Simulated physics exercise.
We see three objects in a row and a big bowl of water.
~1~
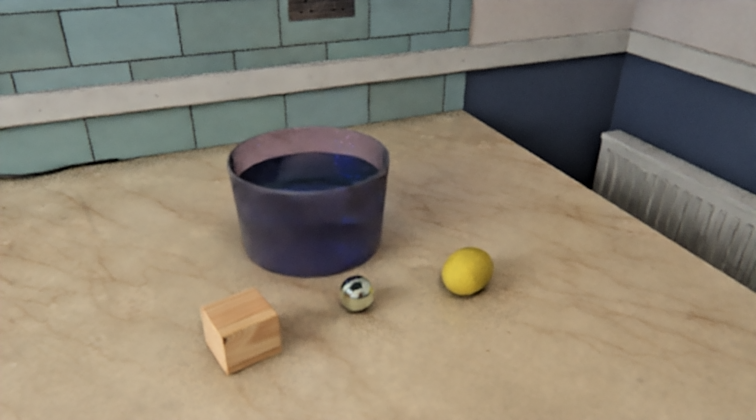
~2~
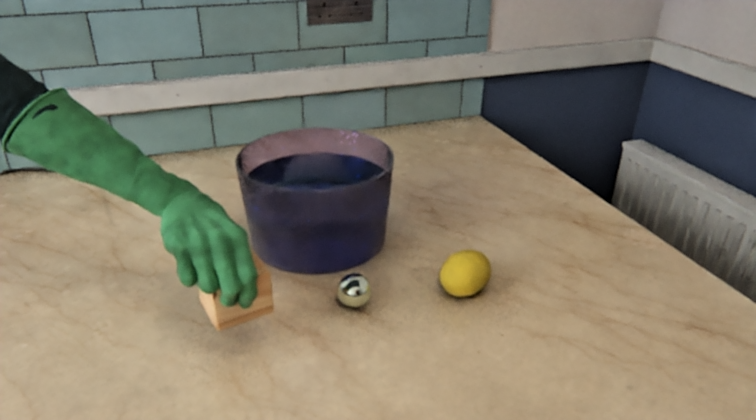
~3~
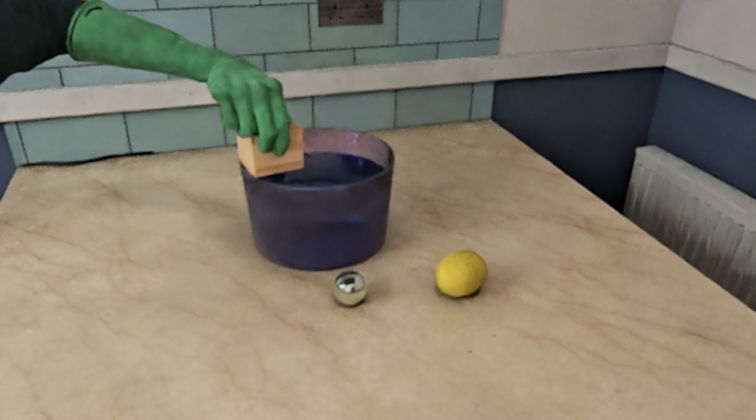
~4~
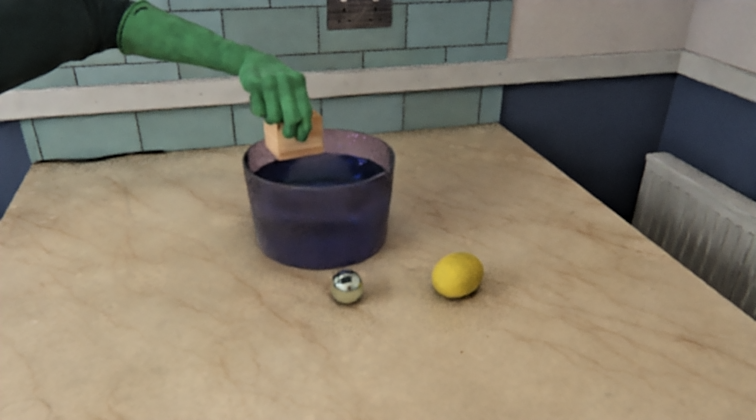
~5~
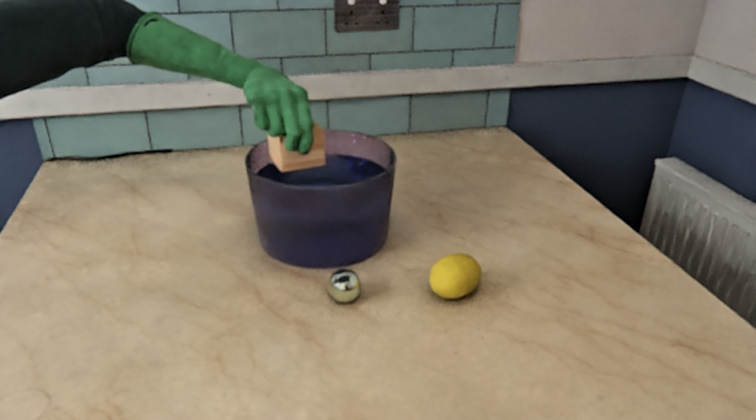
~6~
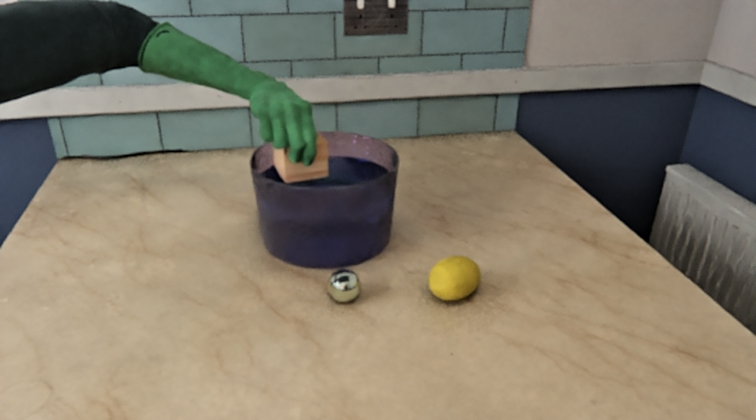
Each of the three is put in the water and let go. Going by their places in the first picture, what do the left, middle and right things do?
From the left: It bobs on top, it ends on the bottom, it bobs on top.
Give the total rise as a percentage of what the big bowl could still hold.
About 22 per cent.
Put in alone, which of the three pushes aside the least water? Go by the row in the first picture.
The middle object.
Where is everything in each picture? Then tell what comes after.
The first picture shows the row from the left; wooden block (241, 330); steel ball (357, 293); lemon (468, 270).
The second picture shows a hand picks up the wooden block; wooden block (235, 288); lemon (466, 272).
In the third picture, it is carried over; wooden block (270, 144); steel ball (350, 287).
In the fourth picture, it is above the big bowl; wooden block (293, 132); lemon (458, 274).
The fifth picture shows it comes down; wooden block (296, 144); steel ball (345, 285).
In the sixth picture, it is just over the surface; wooden block (300, 155); steel ball (344, 285); lemon (455, 278).
Next, the wooden block rides on the surface.
After that, the steel ball sinks.
Finally, the lemon rides on the surface; afloat, wooden block and lemon.
